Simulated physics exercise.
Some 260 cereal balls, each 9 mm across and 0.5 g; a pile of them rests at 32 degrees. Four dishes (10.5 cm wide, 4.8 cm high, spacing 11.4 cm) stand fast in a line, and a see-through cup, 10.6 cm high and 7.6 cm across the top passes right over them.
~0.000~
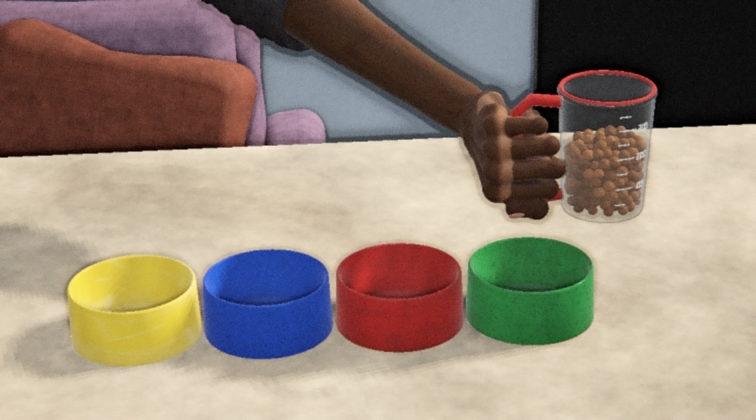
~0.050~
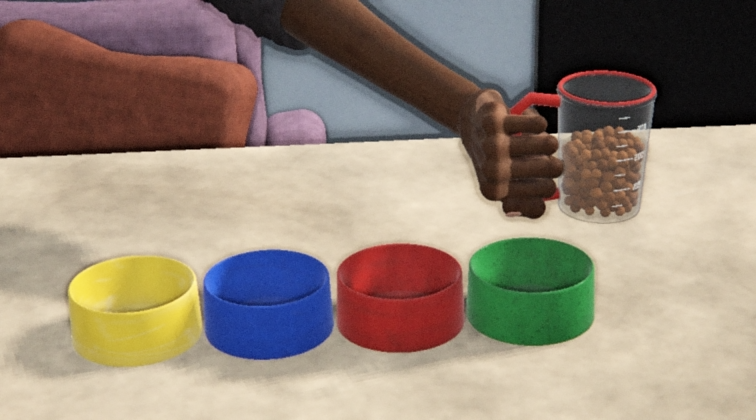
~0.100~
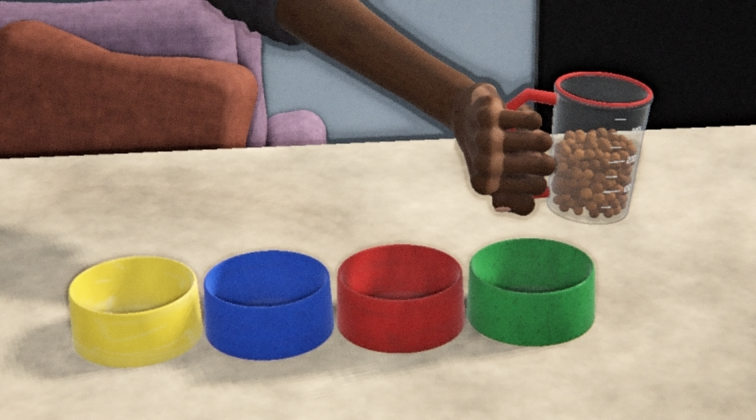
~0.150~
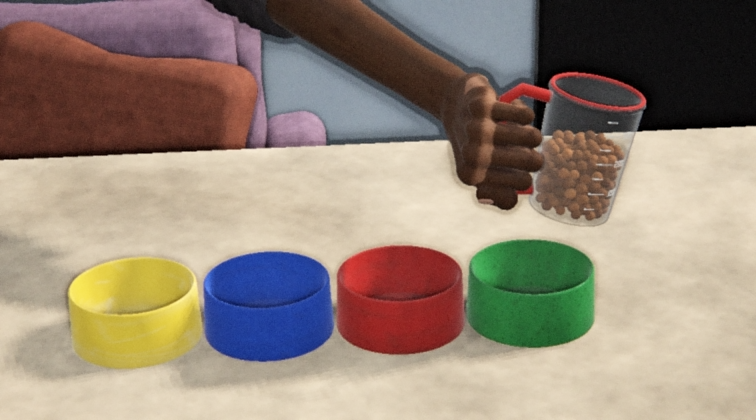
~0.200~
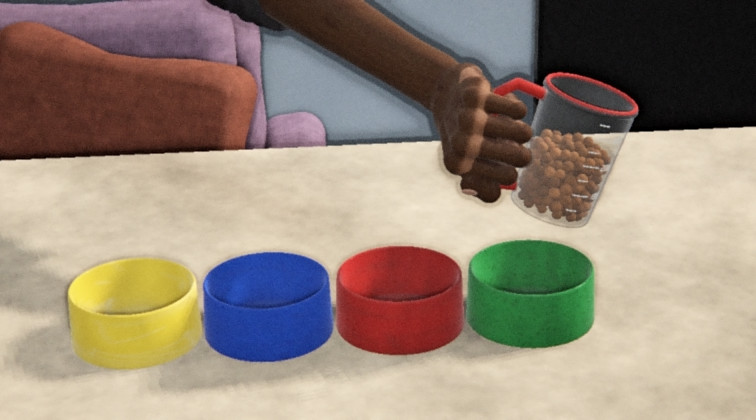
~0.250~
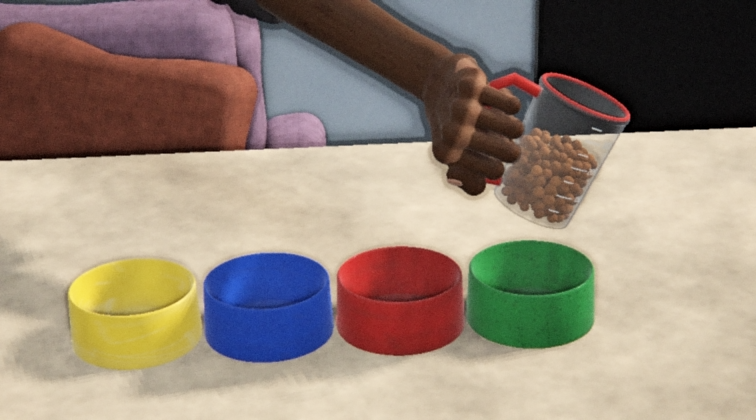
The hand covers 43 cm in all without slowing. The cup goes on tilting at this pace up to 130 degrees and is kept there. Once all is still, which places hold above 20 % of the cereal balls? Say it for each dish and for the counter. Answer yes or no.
Red yes, blue no, green no, yellow no, counter no.
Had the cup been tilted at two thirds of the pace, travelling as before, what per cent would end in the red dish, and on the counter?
In that case red 10, counter 10.
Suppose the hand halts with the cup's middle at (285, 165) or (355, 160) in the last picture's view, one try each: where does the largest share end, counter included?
The winner: Red; red.
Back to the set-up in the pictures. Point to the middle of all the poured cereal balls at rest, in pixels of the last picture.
Around (398, 304).
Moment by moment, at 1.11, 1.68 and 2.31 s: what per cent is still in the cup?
In turn: 55, 0, 0.
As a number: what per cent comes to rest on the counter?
About 0 per cent.
After 1.11 s, tilt 129 degrees; cup holds 55 %, red 40 %.
After 1.68 s, tilt 130 degrees; cup holds 0 %, red 100 %.
After 2.31 s, tilt 130 degrees; cup holds 0 %, red 100 %.
At rest (2.6 s), red 100 %, blue 0 %, green 0 %, yellow 0 %, counter 0 %.
